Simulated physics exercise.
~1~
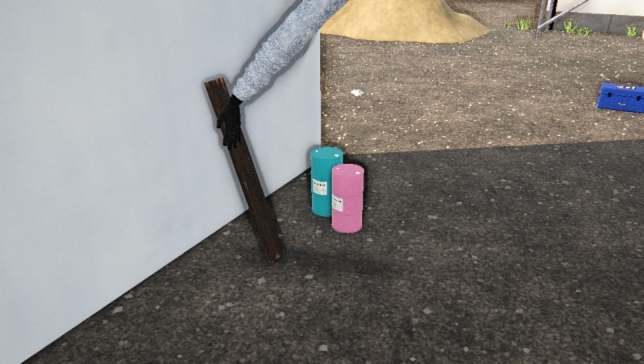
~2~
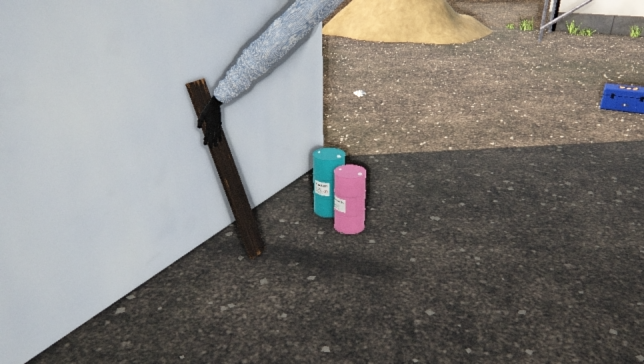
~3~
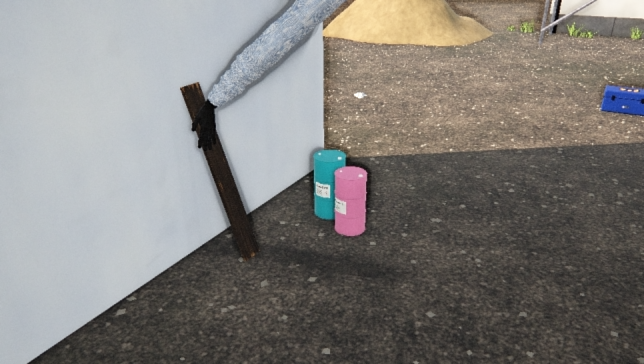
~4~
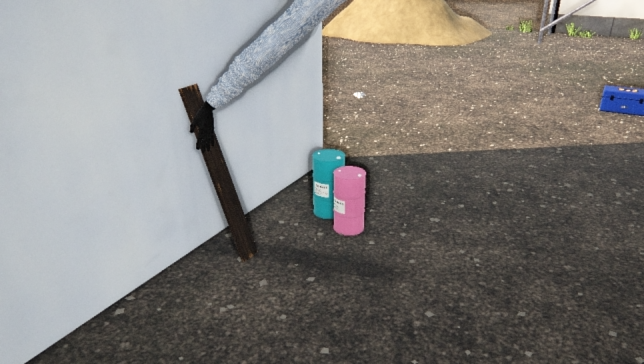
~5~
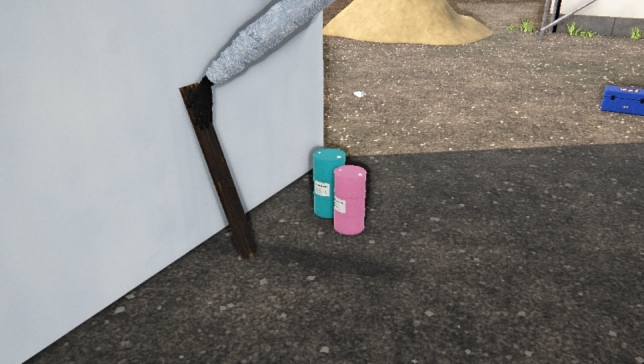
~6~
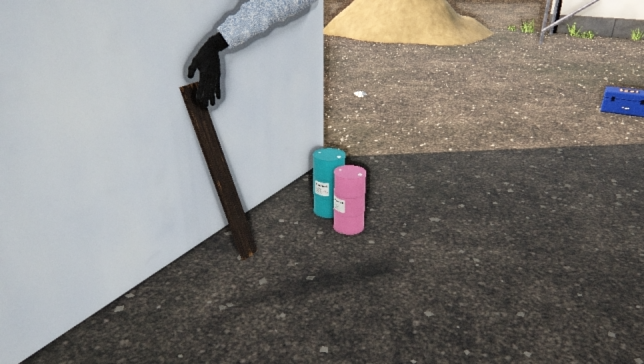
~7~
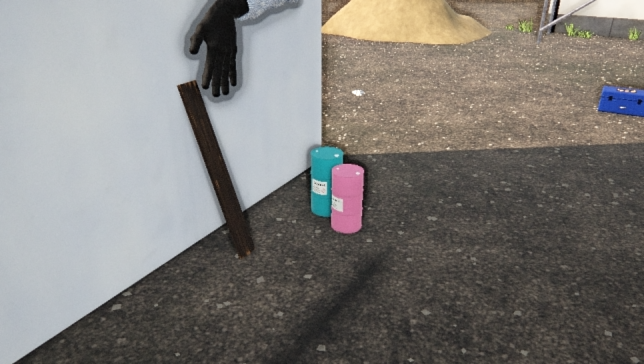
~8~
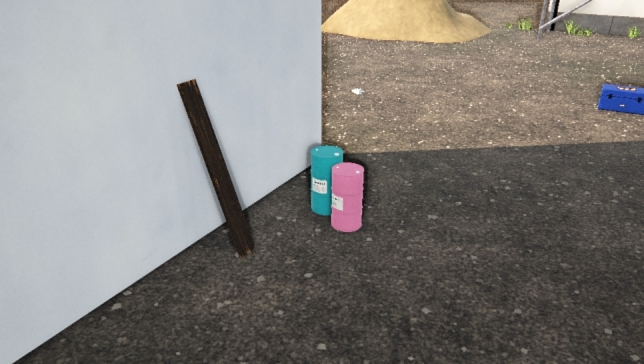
At the start, a gloved hand at the end of a grey, fuzzy sleeve holds a dark plank near its top, beside a pale wall, with a turquoise canister and a pink one standing on the dark floor to the right. The hand shifts the plank a little to the left and sets it leaning at a steep tilt. It steadies the plank there for a while, then loosens its grip at the top. The open hand lifts away and leaves the view. The plank stays leaning by itself, and both canisters stand where they were.
